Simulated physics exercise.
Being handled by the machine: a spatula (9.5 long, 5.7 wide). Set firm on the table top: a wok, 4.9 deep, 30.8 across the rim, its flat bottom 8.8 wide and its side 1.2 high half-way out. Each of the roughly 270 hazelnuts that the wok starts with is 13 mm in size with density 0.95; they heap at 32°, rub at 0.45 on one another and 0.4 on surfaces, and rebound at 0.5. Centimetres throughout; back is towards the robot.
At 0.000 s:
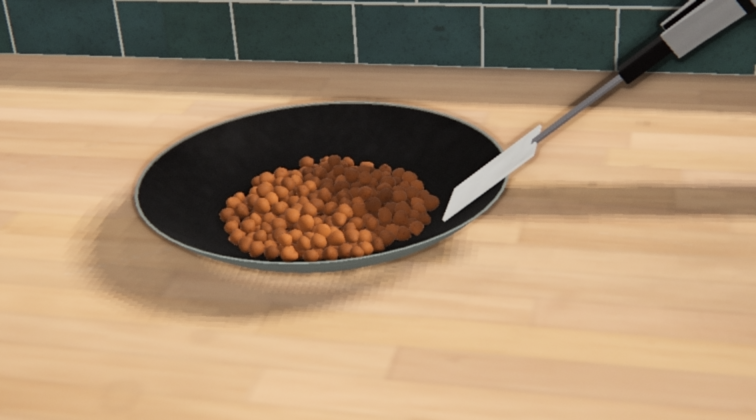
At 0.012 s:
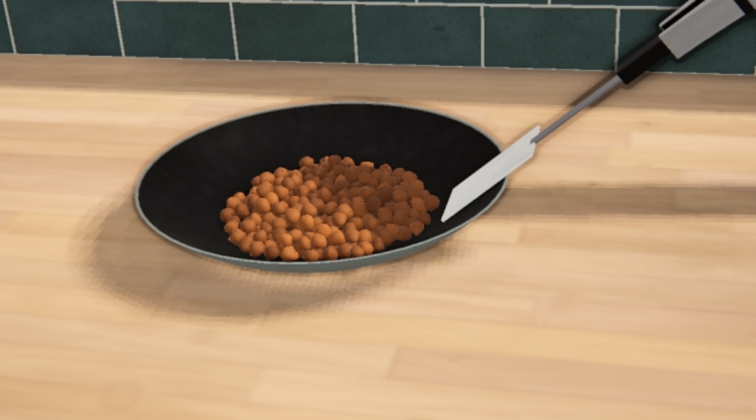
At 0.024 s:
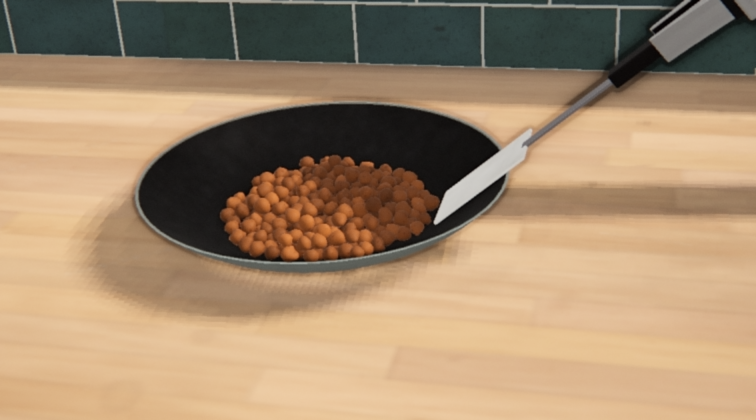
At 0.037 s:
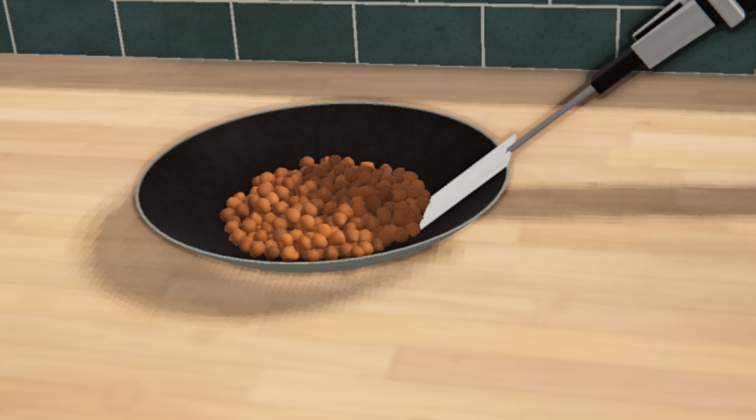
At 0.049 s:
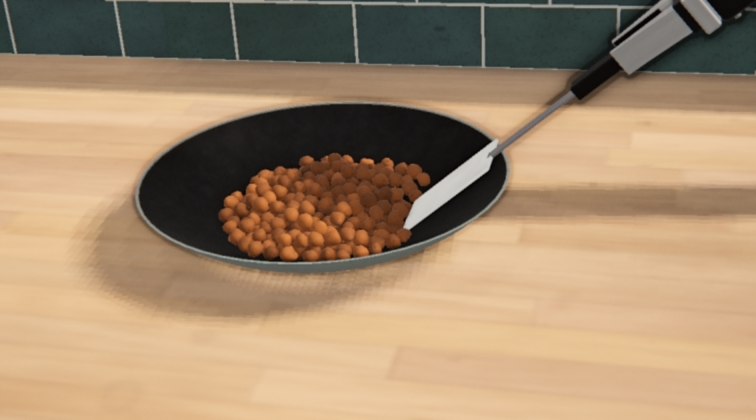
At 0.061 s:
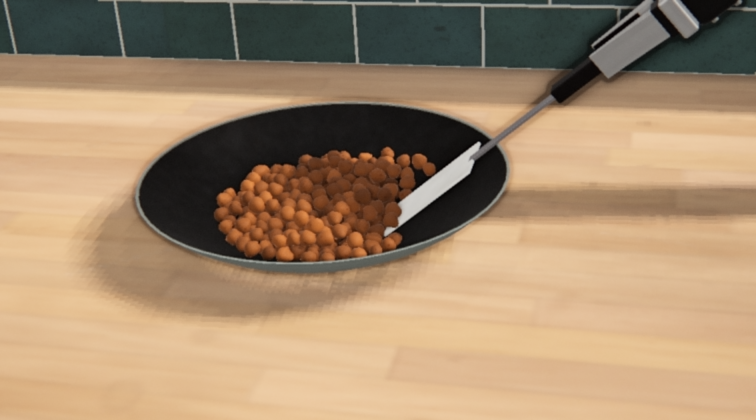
Robot arm holding a spatula, sliding its blade leftward into a heap of small orange-brown balls in a black wok, nudging some aside.
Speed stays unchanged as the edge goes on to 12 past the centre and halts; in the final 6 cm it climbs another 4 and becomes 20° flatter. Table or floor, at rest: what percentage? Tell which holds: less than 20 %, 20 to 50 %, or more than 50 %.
What holds is 20 to 50 %.
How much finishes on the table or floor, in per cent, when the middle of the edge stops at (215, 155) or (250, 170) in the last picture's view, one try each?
Around 15 per cent for the first try and 10 per cent for the second.
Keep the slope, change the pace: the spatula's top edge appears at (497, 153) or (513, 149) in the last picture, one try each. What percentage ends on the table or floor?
About 15 and 10 percent.
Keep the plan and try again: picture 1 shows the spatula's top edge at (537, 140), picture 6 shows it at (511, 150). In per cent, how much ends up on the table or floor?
Roughly 10 %.
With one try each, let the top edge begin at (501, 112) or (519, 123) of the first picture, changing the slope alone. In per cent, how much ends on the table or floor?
Some 35 and 35 per cent.
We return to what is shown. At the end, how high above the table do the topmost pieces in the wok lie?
It reaches roughly 3.5 cm.
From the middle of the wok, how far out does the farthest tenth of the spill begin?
I reckon it's some 95 centimetres.
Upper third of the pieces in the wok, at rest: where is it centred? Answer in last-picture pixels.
Look near (255, 220).
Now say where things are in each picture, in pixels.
In the first frame, the spatula top edge at (537, 140), sloping 41°; upper third of the load around (323, 199), from x 230 to 430, top at y 160; 269 in the wok.
In the second frame, the spatula top edge at (536, 140), sloping 41°; upper third of the load around (323, 199), from x 230 to 430, top at y 160.
In the third frame, the spatula top edge at (528, 143), sloping 41°; upper third of the load around (323, 199), from x 230 to 430, top at y 160.
In the fourth frame, the spatula top edge at (511, 149), sloping 41°; upper third of the load around (325, 199), from x 230 to 425, top at y 160.
In the fifth frame, the spatula top edge at (493, 154), sloping 41°; upper third of the load around (326, 193), from x 225 to 425, top at y 160.
In the sixth frame, the spatula top edge at (474, 157), sloping 41°; upper third of the load around (327, 190), from x 220 to 430, top at y 155; 269 in the wok.
After 0.11 s, sloping 41°, highest piece 5 above the table; 269 in the wok.
After 0.16 s, sloping 38°, highest piece 6 above the table; 268 in the wok, 1 on the blade or in flight.
After 0.38 s, sloping 21°, highest piece 18 above the table; 188 in the wok, 46 on the table or floor, 35 on the blade or in flight.
After 1.43 s, sloping 21°, highest piece 3 above the table; 188 in the wok, 81 on the table or floor.
In the end, 188 in the wok, 81 on the table or floor. That is 30 % on the table or floor.
